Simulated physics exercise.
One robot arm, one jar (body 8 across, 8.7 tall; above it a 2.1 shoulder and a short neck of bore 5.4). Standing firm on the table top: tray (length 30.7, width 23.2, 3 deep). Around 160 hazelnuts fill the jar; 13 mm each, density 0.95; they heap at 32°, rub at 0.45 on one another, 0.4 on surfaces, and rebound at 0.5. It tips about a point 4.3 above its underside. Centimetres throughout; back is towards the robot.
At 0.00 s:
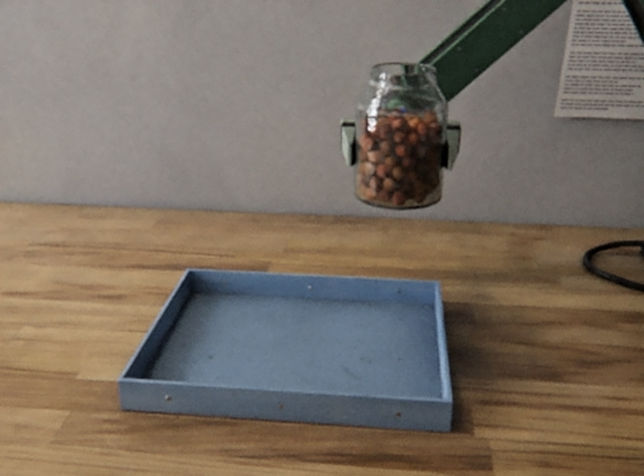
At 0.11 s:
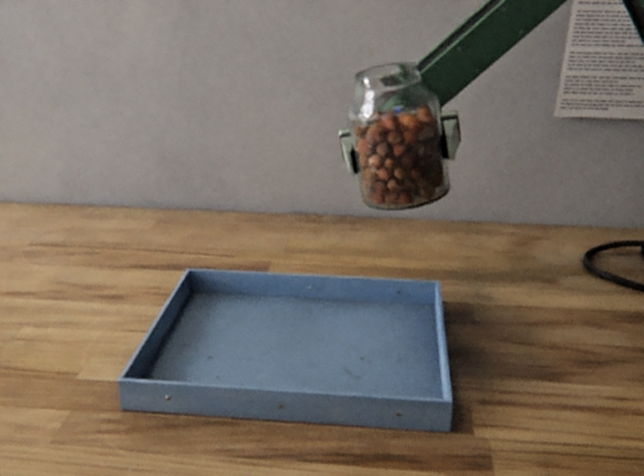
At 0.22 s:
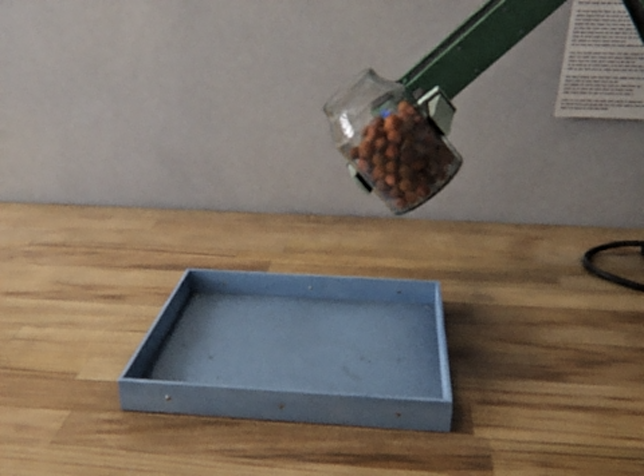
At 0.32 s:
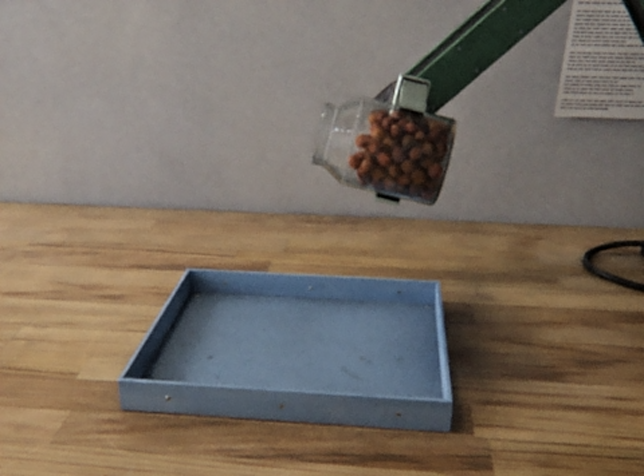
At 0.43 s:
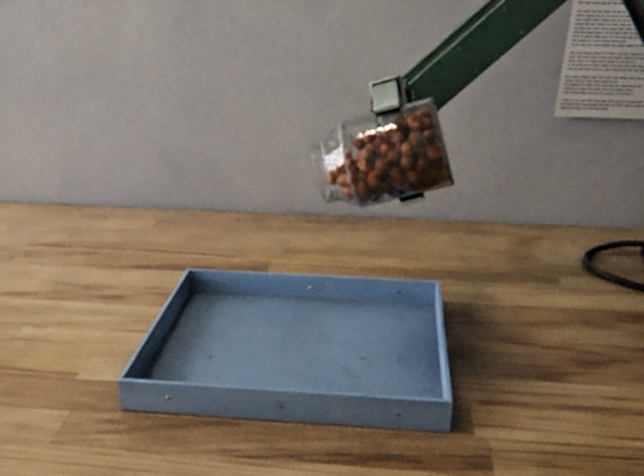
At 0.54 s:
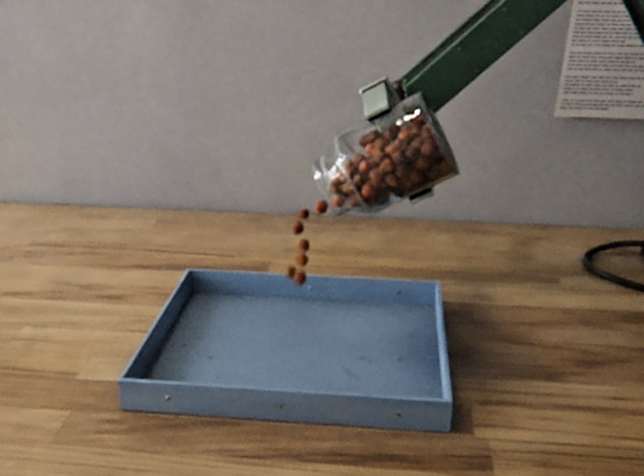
A glass jar nearly full of hazelnuts, gripped by a green robot arm, starts upright above a blue tray on a wooden table. The arm tips it leftward past horizontal, the nuts shifting toward its neck, and several drop from the mouth in a thin stream above the tray.
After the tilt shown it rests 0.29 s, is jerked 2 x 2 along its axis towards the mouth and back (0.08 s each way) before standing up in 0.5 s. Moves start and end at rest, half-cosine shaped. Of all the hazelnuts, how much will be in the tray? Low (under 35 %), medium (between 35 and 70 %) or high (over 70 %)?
A medium share, between 35 and 70 %, ends in the tray.
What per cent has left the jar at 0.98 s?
Near 30 per cent so far.
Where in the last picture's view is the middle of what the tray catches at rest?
Near (228, 335).
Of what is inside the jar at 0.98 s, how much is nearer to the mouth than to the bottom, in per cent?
Roughly 90 per cent.
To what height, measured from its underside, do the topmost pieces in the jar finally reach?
Roughly 6.0 cm.
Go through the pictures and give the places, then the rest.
In the first frame, the jar middle at (400, 152), upright; upper third of the load around (401, 134), from x 365 to 435, top at y 115; 158 in the jar.
In the second frame, the jar middle at (400, 152), tipped 11°; upper third of the load around (400, 135), from x 360 to 440, top at y 115.
In the third frame, the jar middle at (399, 152), tipped 41°; upper third of the load around (403, 134), from x 355 to 445, top at y 105.
In the fourth frame, the jar middle at (399, 152), tipped 78°; upper third of the load around (403, 134), from x 355 to 445, top at y 115.
In the fifth frame, the jar middle at (399, 153), tipped 108°; upper third of the load around (414, 139), from x 330 to 440, top at y 110.
In the sixth frame, the jar middle at (399, 153), tipped 119°; upper third of the load around (409, 145), from x 290 to 445, top at y 120; 151 in the jar, 7 in flight or on a rim.
After 0.98 s, tipped 119°, highest piece 23 above the table; 110 in the jar, 42 in the tray, 6 in flight or on a rim.
After 1.43 s, tipped 49°, highest piece 27 above the table; 77 in the jar, 75 in the tray, 6 in flight or on a rim.
After 1.85 s, upright, highest piece 25 above the table; 81 in the tray, 77 in the jar.
After 2.55 s, upright, highest piece 25 above the table; 81 in the tray, 77 in the jar.
In the end, 81 in the tray, 77 in the jar. That is 51 % in the tray.
